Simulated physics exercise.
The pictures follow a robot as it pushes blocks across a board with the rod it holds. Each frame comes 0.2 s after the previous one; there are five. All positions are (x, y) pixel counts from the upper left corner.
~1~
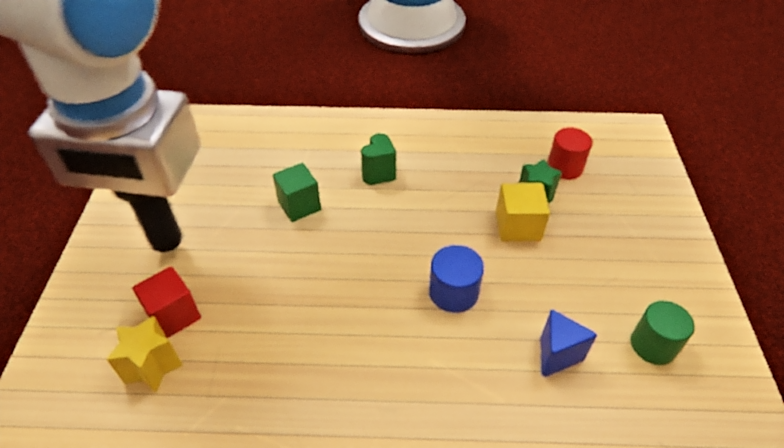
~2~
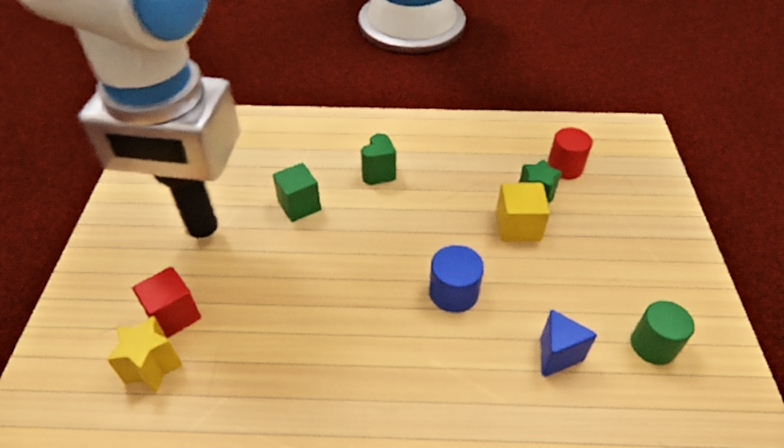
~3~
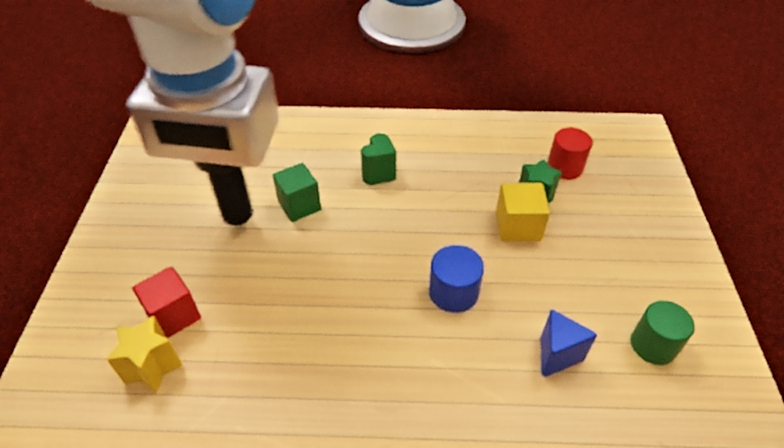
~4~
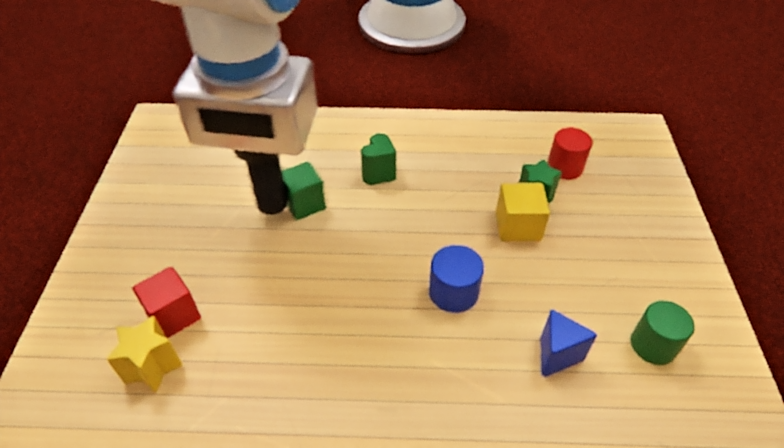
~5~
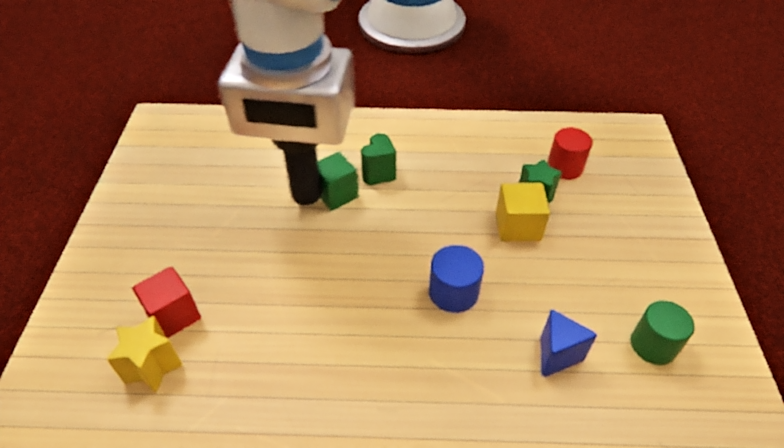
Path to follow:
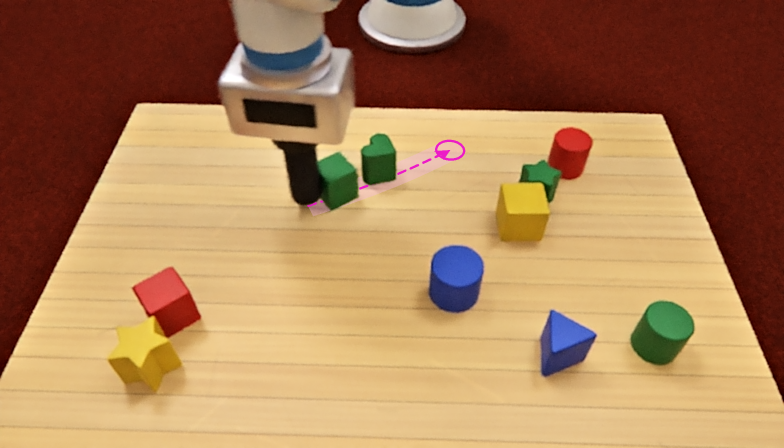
On a wooden board, a robot arm moves right and pushes a green cube rightward.
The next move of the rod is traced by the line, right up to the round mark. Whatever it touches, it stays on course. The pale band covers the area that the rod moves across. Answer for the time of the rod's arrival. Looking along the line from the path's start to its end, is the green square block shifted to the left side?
Going by the path, no.
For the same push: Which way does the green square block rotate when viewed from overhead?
From above, clockwise.
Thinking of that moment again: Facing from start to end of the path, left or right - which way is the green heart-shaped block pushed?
Facing from start to end, it shifts left.
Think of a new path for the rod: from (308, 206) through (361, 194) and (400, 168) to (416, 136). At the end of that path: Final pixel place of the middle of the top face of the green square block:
Put as a pixel place, it's (441, 135).
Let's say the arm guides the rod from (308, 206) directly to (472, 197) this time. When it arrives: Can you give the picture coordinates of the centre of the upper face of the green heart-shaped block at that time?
Most likely (403, 126).
Drawn move, from (308, 206) through (384, 179) to (450, 150).
The first path, step by step. One third of the way, rod (360, 178); green square block (388, 149); green heart-shaped block (411, 130), turned 20° anticlockwise.
Two thirds of the way, rod (408, 159); green square block (438, 134), turned 20° clockwise; green heart-shaped block (444, 112), turned 105° anticlockwise.
At the end, rod (451, 140); green square block (484, 124), turned 50° clockwise; green heart-shaped block (453, 103), turned 130° anticlockwise.
